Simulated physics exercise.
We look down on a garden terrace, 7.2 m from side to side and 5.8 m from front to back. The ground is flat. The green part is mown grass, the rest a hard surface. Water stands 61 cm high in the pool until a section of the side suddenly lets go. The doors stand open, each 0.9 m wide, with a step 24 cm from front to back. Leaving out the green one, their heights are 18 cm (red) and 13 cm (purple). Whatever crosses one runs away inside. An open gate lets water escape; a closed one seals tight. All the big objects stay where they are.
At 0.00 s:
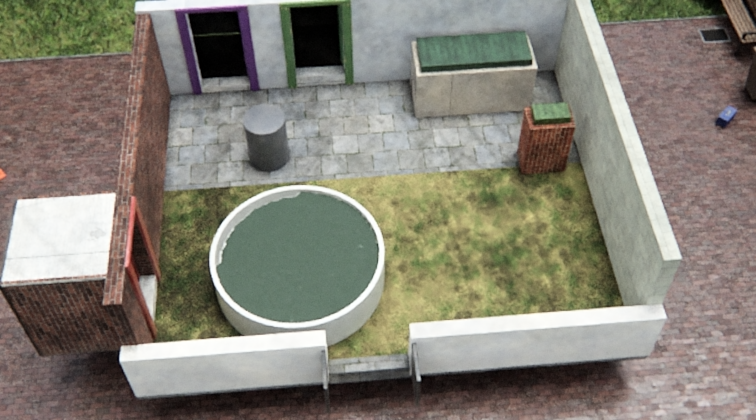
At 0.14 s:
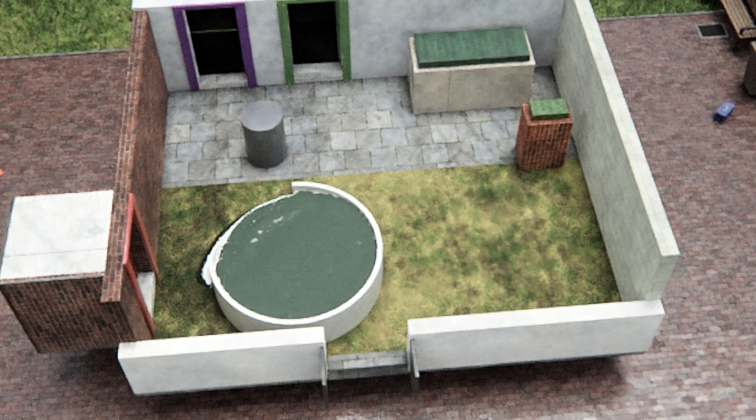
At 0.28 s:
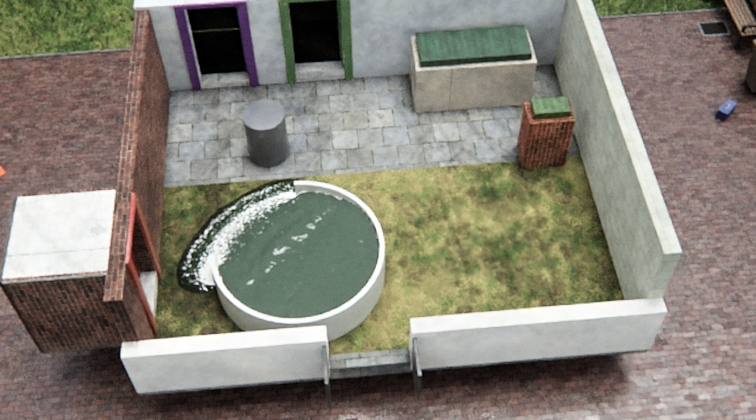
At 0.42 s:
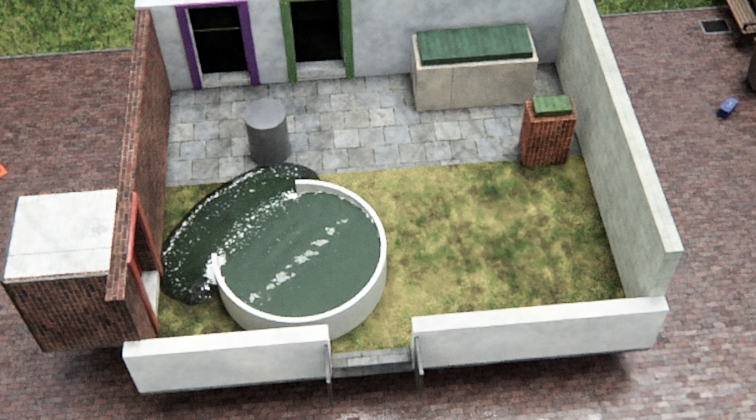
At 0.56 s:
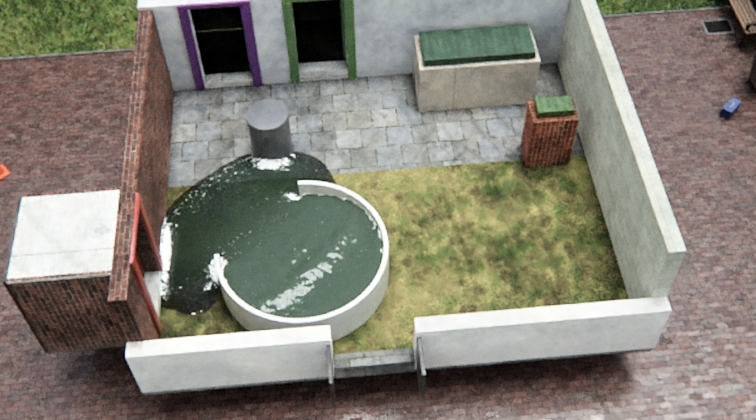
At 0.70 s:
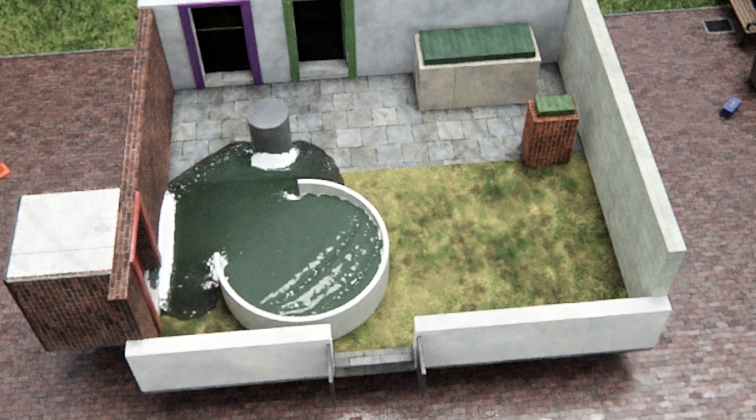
Dark green water broke out through a gap in the far left side of a round pool, spread foaming over the grass to the brick wall, and washed around a grey cylinder on the paving.
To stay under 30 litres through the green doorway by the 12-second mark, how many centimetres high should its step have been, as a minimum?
It would have to be roughly 7 cm high.
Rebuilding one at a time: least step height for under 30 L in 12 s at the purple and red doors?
About 29 cm at purple and 10.0 cm at red.
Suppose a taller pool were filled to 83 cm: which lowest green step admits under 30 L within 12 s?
About 10.0 cm.
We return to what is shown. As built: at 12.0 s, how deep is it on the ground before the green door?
Some 7.5 cm.
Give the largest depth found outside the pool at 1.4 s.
Roughly 35 cm.
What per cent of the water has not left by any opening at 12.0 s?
Roughly 90 in a hundred.
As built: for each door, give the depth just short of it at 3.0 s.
In cm: Green 8, red 12, purple 33.
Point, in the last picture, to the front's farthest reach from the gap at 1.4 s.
Near (175, 97).
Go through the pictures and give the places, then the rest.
The first picture shows still water, 61 cm deep, in the pool at (298, 255); the green door at (318, 44) is dry.
In the second picture, the front is at a hidden place, 0.3 m from the gap on the far side; 0.4 m2 of floor is wet, 61 cm left at the back.
In the third picture, the gap is on the far side, the front 0.6 m out at (182, 266); the back of the pool holds 61 cm.
In the fourth picture, the gap is on the far side, the front 1.1 m out at (162, 255); the back of the pool holds 61 cm.
In the fifth picture, the front is at (243, 160), 1.4 m from the gap on the far side; 4.3 m2 of floor is wet, 61 cm left at the back.
In the sixth picture, the front is at (233, 146), 1.8 m from the gap on the far side; 5.2 m2 of floor is wet, 59 cm left at the back; 1.7 m in a straight line remain to the green door at (321, 38).
After 1.4 s water covers 25 % of the floor, deepest (35 cm) near (178, 221); it has not reached the green door.
After 3.0 s water covers 50 % of the floor, deepest (38 cm) near (174, 104); 8 cm at the green door, 0 litres in over its 24 cm step.
After 12.0 s water covers 100 % of the floor, deepest (10 cm) near (615, 328); 7 cm at the green door, 0 litres in over its 24 cm step.
At the green door as built, the water arrived by 1.9 s and peaked near 13 cm at 3.8 s.
With a step of 6 cm, 42 litres would have come in within the 12 s; with 8.5 cm, 11 litres. So under 30 litres takes about 7 cm.
